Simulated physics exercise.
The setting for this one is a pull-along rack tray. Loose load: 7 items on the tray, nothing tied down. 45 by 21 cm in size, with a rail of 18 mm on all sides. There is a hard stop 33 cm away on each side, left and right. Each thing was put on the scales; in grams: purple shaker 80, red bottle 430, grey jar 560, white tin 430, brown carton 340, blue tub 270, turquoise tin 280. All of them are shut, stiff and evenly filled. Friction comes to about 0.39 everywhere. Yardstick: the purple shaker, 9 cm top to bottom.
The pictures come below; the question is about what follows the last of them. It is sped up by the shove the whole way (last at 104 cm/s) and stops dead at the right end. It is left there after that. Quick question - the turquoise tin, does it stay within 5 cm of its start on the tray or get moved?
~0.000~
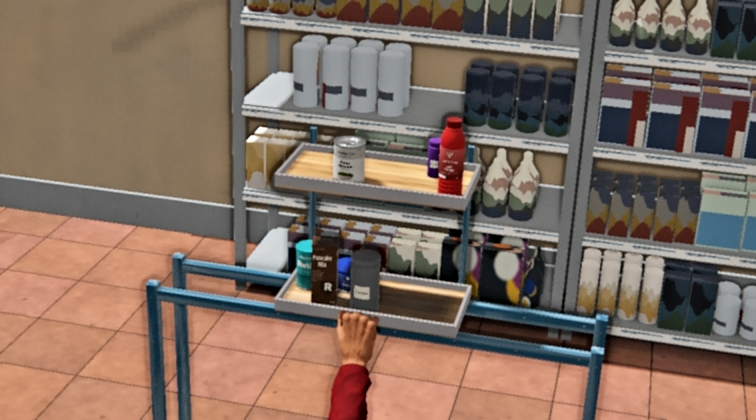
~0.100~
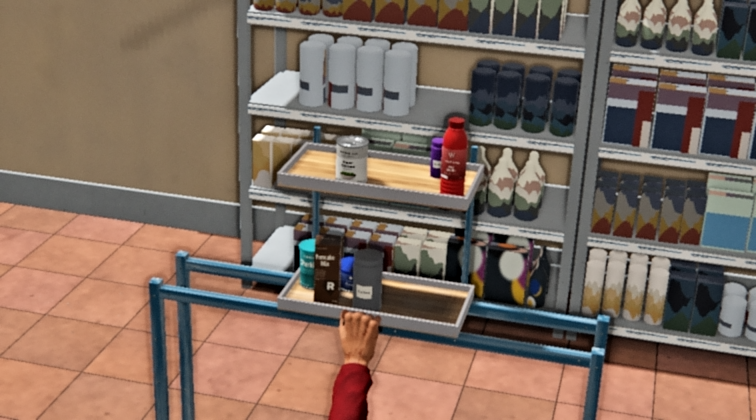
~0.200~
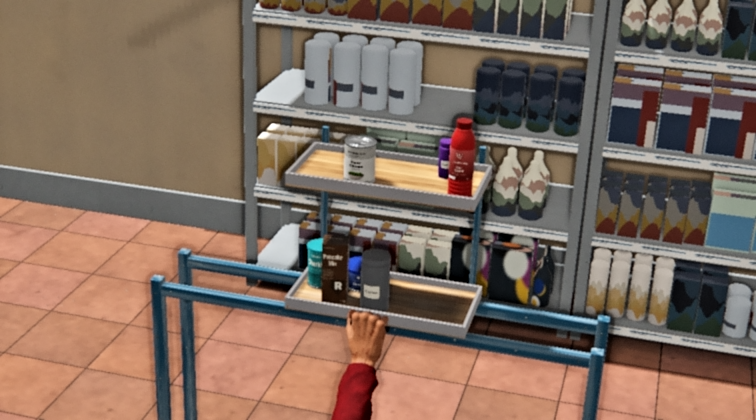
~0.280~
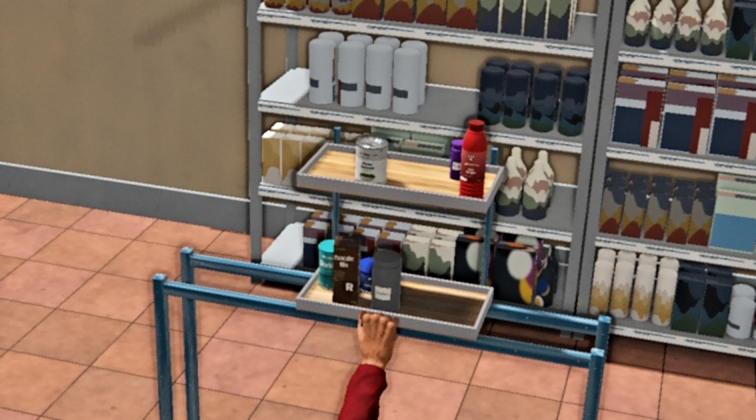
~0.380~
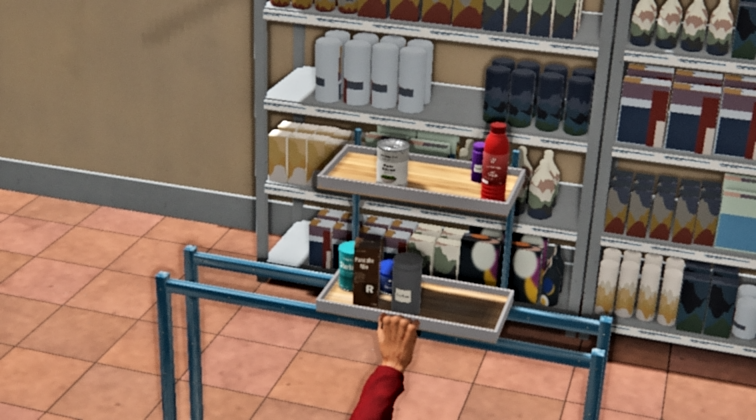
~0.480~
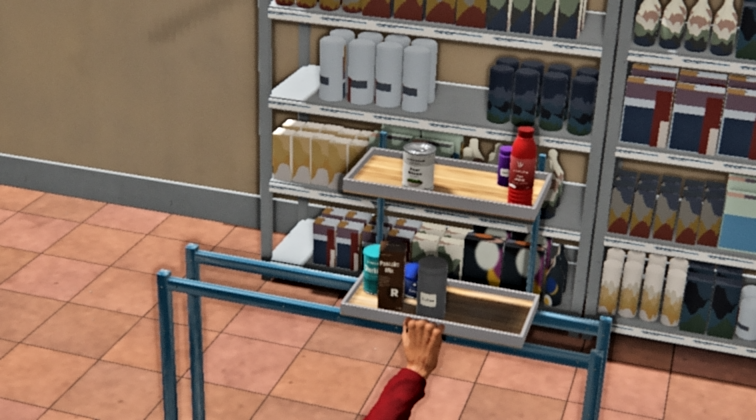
Out of position.
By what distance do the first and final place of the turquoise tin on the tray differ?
I'd put it at about 12 centimetres.
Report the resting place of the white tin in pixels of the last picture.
It settles somewhere near (539, 186).
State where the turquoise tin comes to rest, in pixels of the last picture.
Around (486, 289).
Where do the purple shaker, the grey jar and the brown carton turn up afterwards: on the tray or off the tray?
Final state - the purple shaker ends out of bounds; the grey jar stays within bounds; the brown carton stays within bounds.
Around 0.78 s, tray moved 33 cm right; red bottle now off the tray; turquoise tin shifted 9 cm near (472, 286); purple shaker at 11° to upright.
Around 0.98 s, tray moved 33 cm right; turquoise tin shifted 12 cm near (486, 289); purple shaker on its side; brown carton at 6° to upright.
Around 1.38 s, tray moved 33 cm right; purple shaker now off the tray; turquoise tin shifted 12 cm near (486, 289); white tin shifted 13 cm.
Finally (1.9 s), off the tray, purple shaker and red bottle; not toppled but over 5 cm from the start, grey jar, white tin, brown carton, blue tub and turquoise tin. In the last view, turquoise tin near (486, 289).
